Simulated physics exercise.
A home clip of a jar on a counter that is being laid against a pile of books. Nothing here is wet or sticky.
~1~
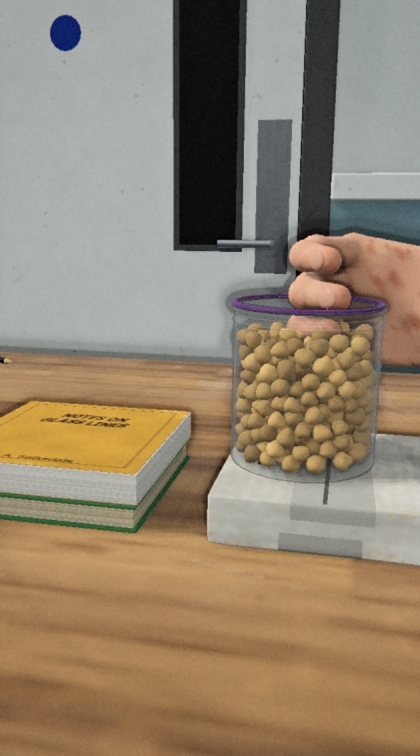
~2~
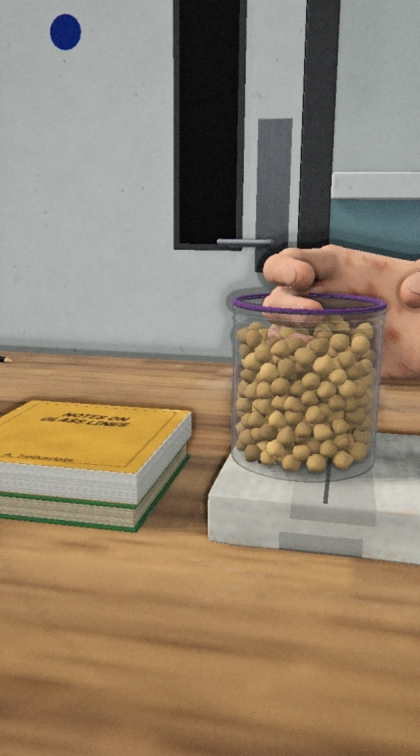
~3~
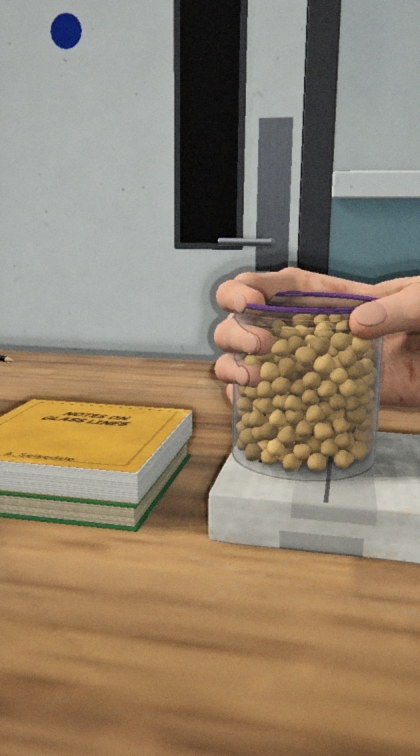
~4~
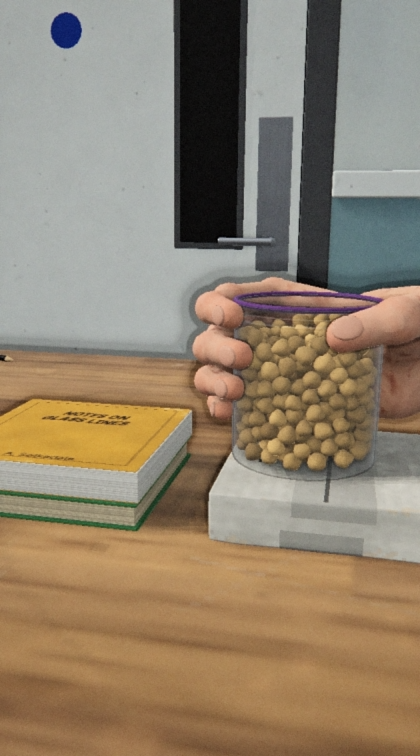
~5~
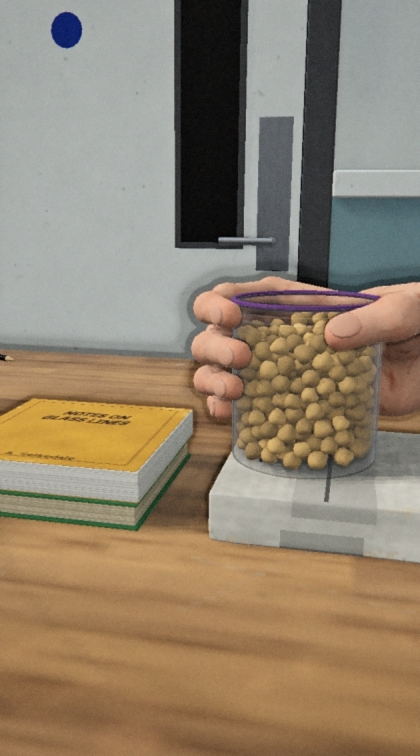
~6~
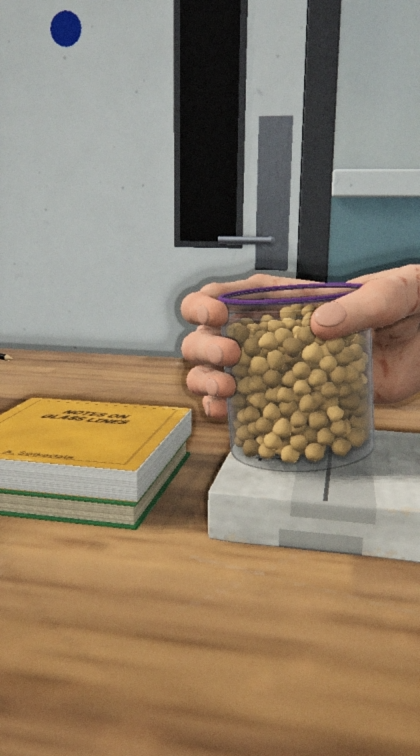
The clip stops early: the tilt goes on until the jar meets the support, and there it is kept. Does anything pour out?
The filling spills over the rim.
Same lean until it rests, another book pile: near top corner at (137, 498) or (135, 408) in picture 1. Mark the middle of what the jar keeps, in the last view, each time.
One: (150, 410). Two: (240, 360).
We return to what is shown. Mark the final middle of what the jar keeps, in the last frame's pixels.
Near (182, 374).
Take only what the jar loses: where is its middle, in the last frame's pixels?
Near (59, 420).
Then, 0.38 s after the last picture, the jar leans 25°; everything is still inside.
Then, 0.86 s after the last picture, the jar leans 51°; everything is still inside.
Then, 1.38 s after the last picture, the jar leans 78°; a stray few of the dried chickpeas out of it.
At rest, the jar rests on the book pile at 80°; a small part of the dried chickpeas out of it.
